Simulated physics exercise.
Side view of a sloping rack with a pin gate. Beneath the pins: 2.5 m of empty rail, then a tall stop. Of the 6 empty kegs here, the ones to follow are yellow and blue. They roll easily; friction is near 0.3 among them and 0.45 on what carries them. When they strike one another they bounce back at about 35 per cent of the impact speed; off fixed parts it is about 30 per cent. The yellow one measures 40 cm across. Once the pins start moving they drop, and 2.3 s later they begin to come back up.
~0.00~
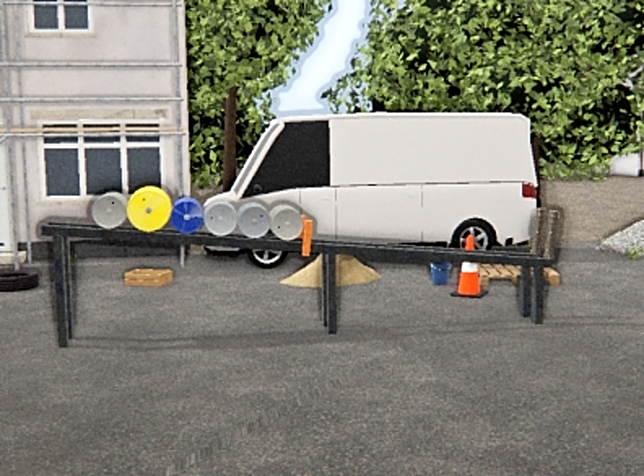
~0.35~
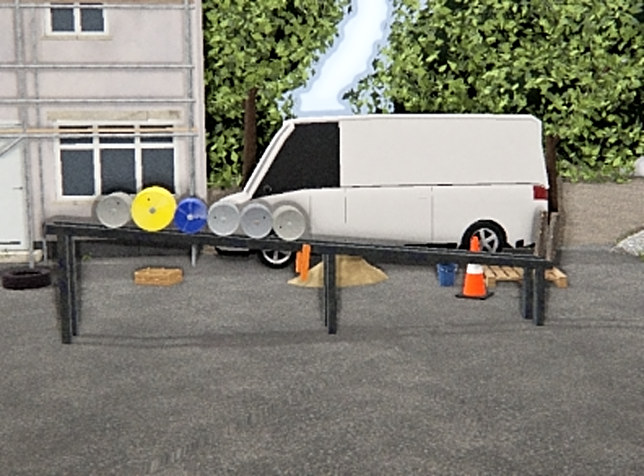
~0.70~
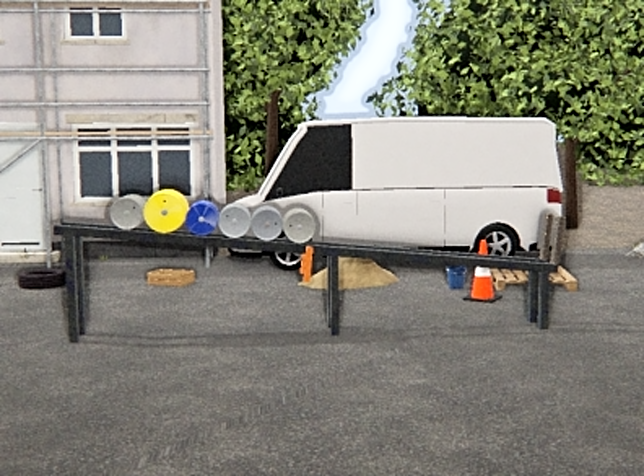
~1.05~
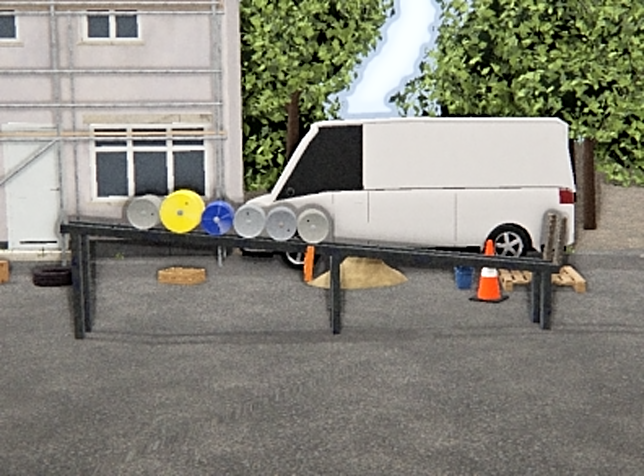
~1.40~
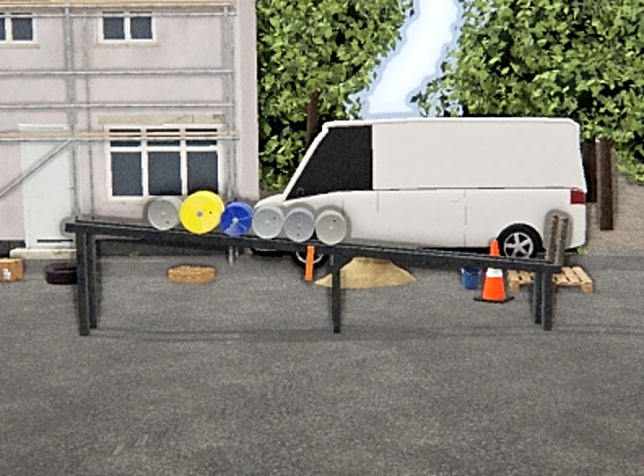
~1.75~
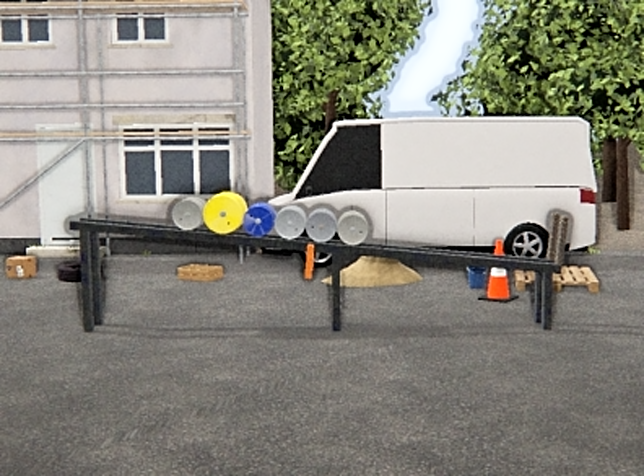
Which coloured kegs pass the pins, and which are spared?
As for the yellow one, it is caught; the blue one makes it by.
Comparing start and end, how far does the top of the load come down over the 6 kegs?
10 cm.
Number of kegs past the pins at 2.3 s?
By that time it stands at 3.
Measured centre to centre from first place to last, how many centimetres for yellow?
The yellow one comes to about 130.
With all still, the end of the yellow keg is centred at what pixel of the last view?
Look near pixel (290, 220).
Then, 2.0 s in, yellow is on the rails, 70 cm above the pins, rolling right; blue is on the rails, 35 cm above the pins, rolling right; 2 of 6 have passed.
Then, 2.1 s in, yellow is on the rails, 65 cm above the pins, rolling right; blue is on the rails, 30 cm above the pins, rolling right; 3 of 6 have passed.
Then, 2.3 s in, yellow is on the rails, 45 cm above the pins, rolling right; blue is on the rails, 10 cm above the pins, rolling right; 3 of 6 have passed.
Then, 2.5 s in, yellow is on the rails, 25 cm above the pins, rolling right; blue is in the air, 10 cm below the pins, rolling right; 4 of 6 have passed.
In the end (4.2 s), yellow is on the rails, 25 cm above the pins; blue is on the rails, 135 cm below the pins; 4 of 6 have passed.
